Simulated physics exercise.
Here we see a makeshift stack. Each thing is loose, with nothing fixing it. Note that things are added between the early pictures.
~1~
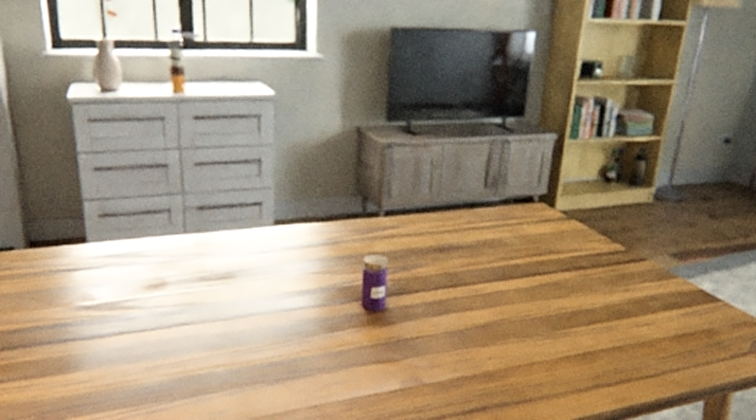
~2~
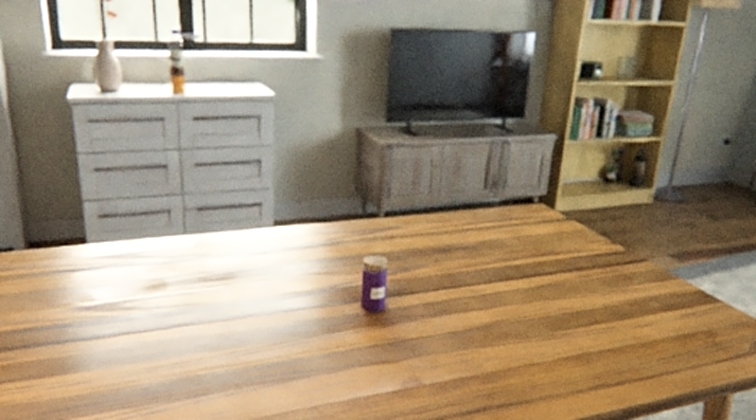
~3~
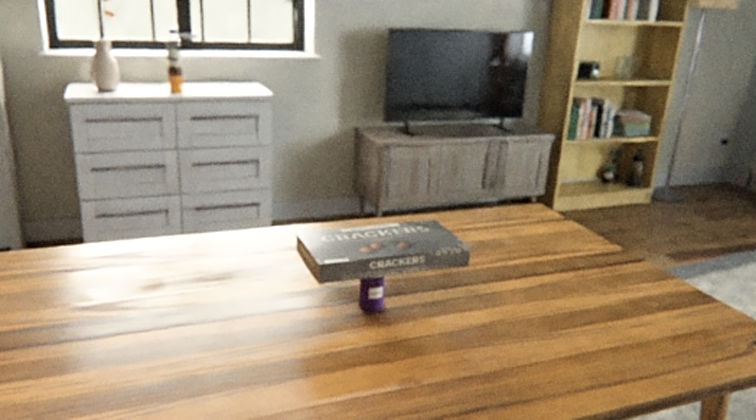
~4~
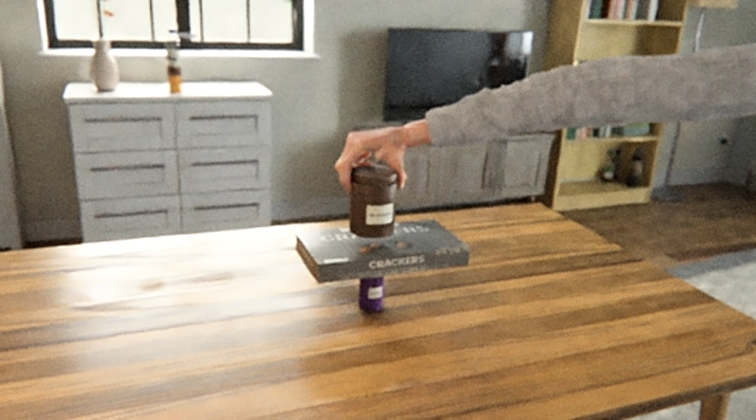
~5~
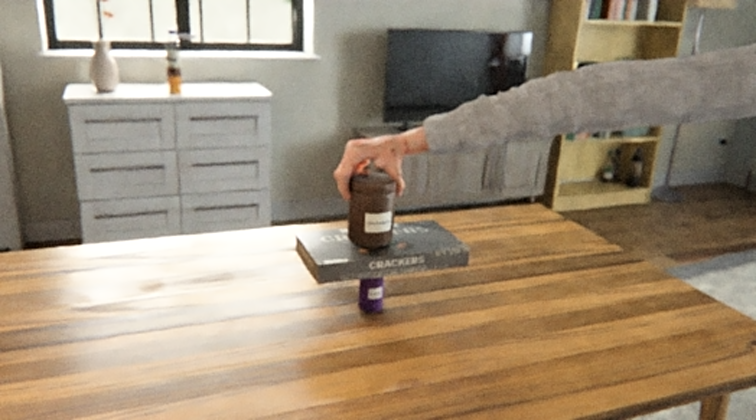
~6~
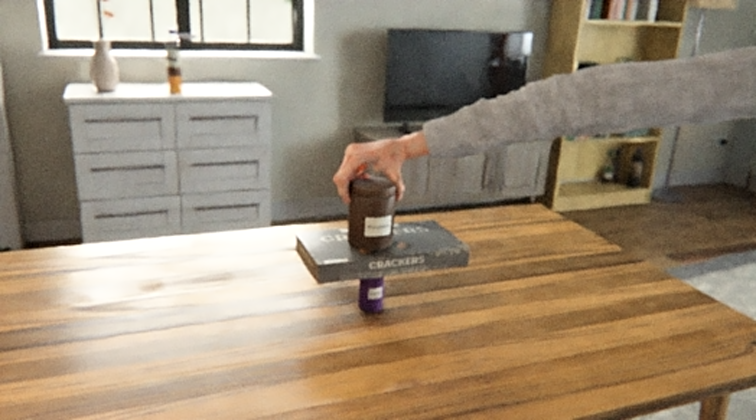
A hand lowering a brown jar onto a flat crackers box that appeared atop a small purple jar on a wooden table.
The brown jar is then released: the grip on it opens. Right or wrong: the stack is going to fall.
Wrong, it stays up.
Then, 0.20 s later than the last frame, all is still.
Then, 0.40 s later than the last frame, brown jar resting near (371, 213).
When it is over, all 3 as before. End places, in pixels of the last picture, brown jar near (371, 213). The stack stays up.
